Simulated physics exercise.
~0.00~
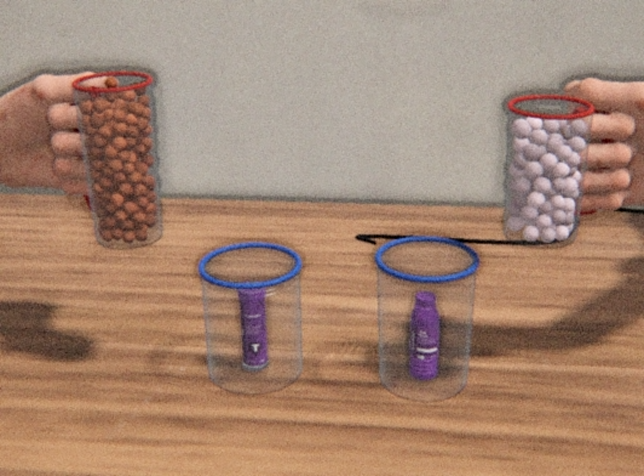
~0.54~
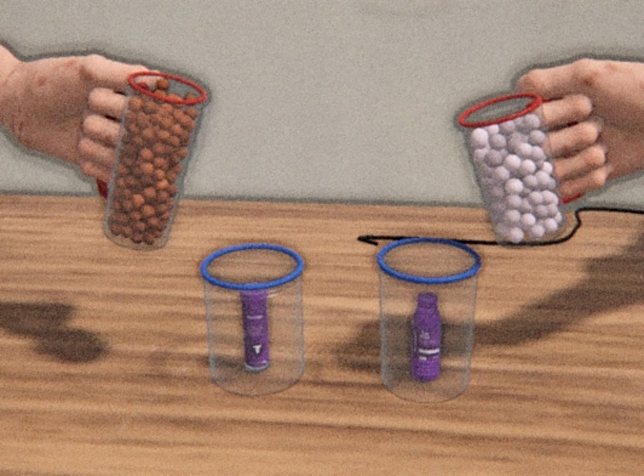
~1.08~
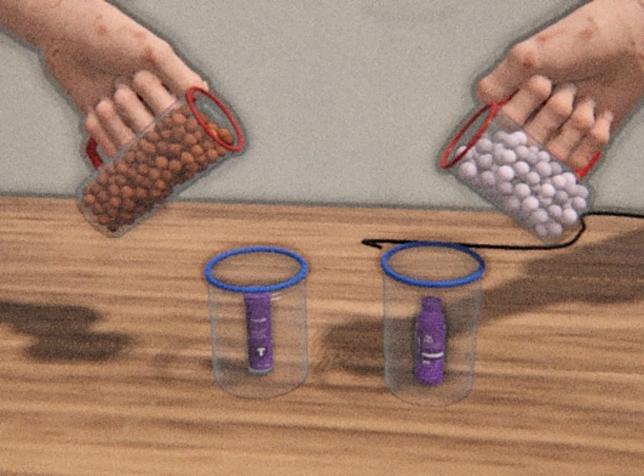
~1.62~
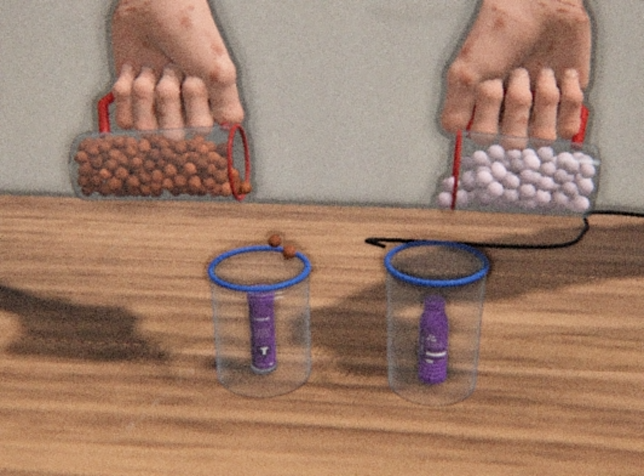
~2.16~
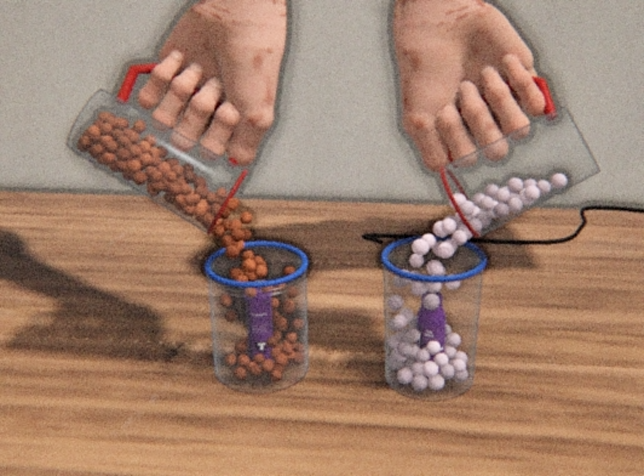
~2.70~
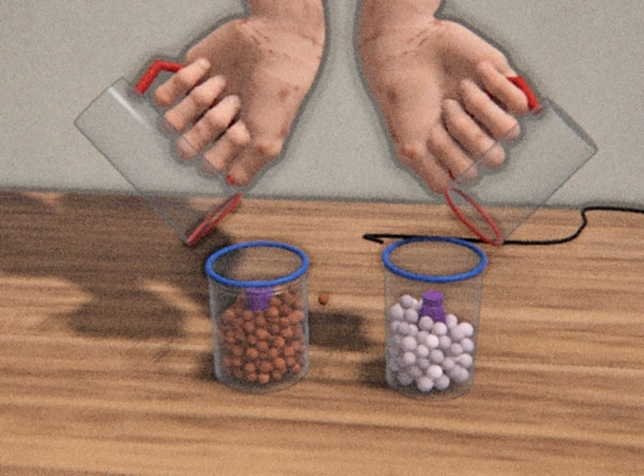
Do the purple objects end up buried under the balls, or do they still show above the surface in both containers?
Both still show above the surface, with the top of the left object and the top of the right object in view over the balls.
